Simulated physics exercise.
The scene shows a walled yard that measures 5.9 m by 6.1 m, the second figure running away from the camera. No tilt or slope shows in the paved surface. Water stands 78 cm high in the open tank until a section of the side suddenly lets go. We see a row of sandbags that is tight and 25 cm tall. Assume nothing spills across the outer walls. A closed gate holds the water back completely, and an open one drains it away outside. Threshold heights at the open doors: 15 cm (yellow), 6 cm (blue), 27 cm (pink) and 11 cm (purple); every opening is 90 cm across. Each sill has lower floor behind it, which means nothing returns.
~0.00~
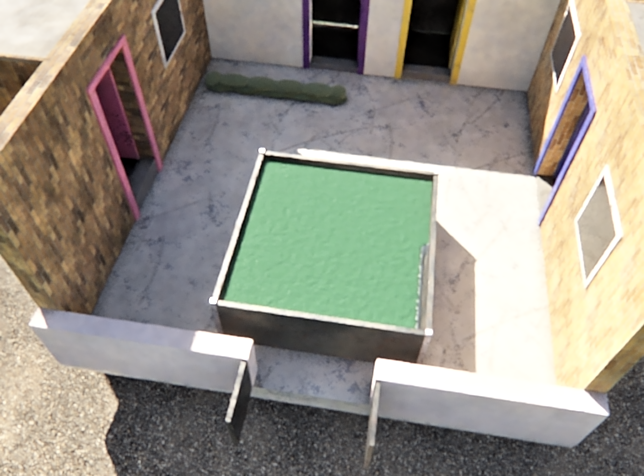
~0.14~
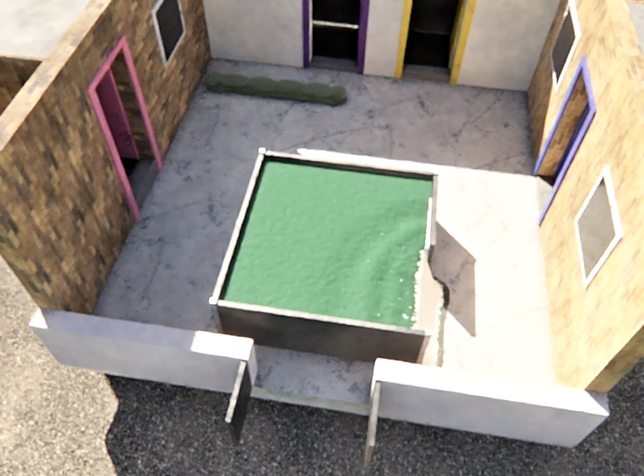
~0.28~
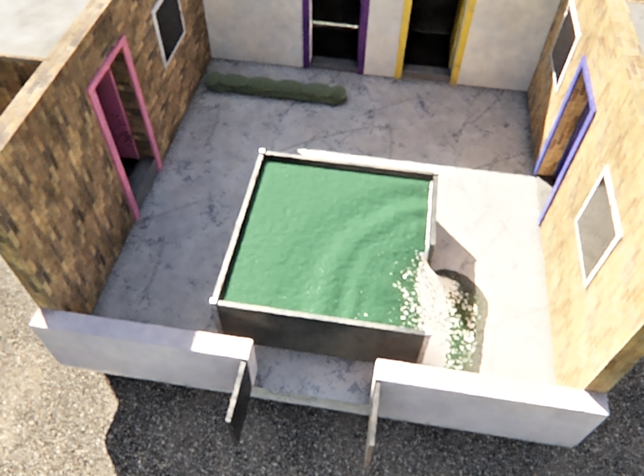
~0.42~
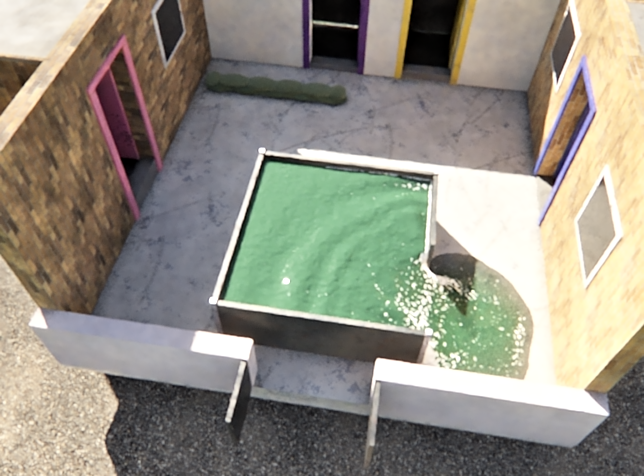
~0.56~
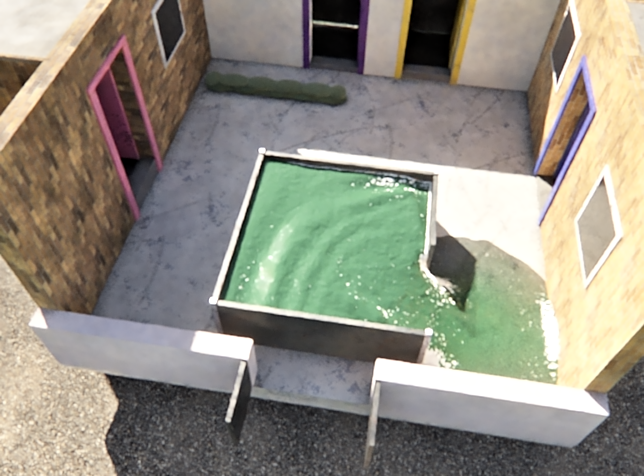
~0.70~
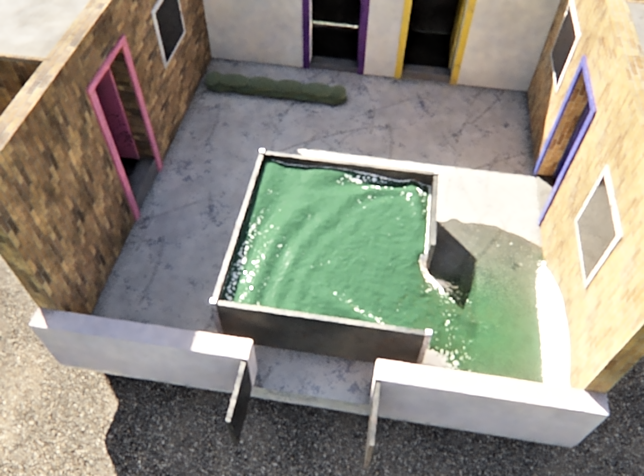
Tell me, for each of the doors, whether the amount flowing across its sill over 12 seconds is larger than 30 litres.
One by one: Yellow door: Beyond the limit; blue door: Beyond the limit; pink door: Short of the limit; purple door: Beyond the limit.
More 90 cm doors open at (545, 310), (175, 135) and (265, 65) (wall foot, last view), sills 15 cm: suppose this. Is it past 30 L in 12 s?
Note, doorways in listed order: Goes beyond, stays short, goes beyond.
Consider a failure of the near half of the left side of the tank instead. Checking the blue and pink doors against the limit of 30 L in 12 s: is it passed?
Blue: Beyond limit; pink: Within limit.
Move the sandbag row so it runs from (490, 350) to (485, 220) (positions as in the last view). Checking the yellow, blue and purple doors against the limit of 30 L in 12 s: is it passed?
Then the yellow door is over the mark, the blue door over the mark, the purple door short of it.
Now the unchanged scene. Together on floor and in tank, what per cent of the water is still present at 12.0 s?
Remaining: Roughly 84 %.
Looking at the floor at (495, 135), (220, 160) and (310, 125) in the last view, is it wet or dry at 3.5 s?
Going in order, covered, then clear, then covered.
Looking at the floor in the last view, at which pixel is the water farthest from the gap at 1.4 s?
Point: Roughly (527, 166) in the last view.
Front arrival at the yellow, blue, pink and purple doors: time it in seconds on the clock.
Yellow: 2.8 s; blue: 1.1 s; pink: 5.0 s; purple: 3.4 s.
After 1.4 s water covers 15 % of the floor and is deepest (70 cm) near (547, 398); yellow door not reached, blue door 8 cm at the sill, 0 L in, pink door not reached, purple door not reached.
After 2.2 s water covers 30 % of the floor and is deepest (57 cm) near (547, 398); yellow door not reached, blue door 12 cm at the sill, 2 L in, pink door not reached, purple door not reached.
After 3.5 s water covers 55 % of the floor and is deepest (38 cm) near (441, 382); yellow door 28 cm at the sill, 25 L in, blue door 12 cm at the sill, 20 L in, pink door not reached, purple door 13 cm at the sill, 0 L in.
After 7.0 s water covers 90 % of the floor and is deepest (32 cm) near (211, 62); yellow door 20 cm at the sill, 119 L in, blue door 8 cm at the sill, 56 L in, pink door 8 cm at the sill, 0 L in, purple door 16 cm at the sill, 42 L in.
After 12.0 s water covers 95 % of the floor and is deepest (19 cm) near (123, 250); yellow door 14 cm at the sill, 136 L in, blue door 6 cm at the sill, 64 L in, pink door 11 cm at the sill, 0 L in, purple door 15 cm at the sill, 187 L in.
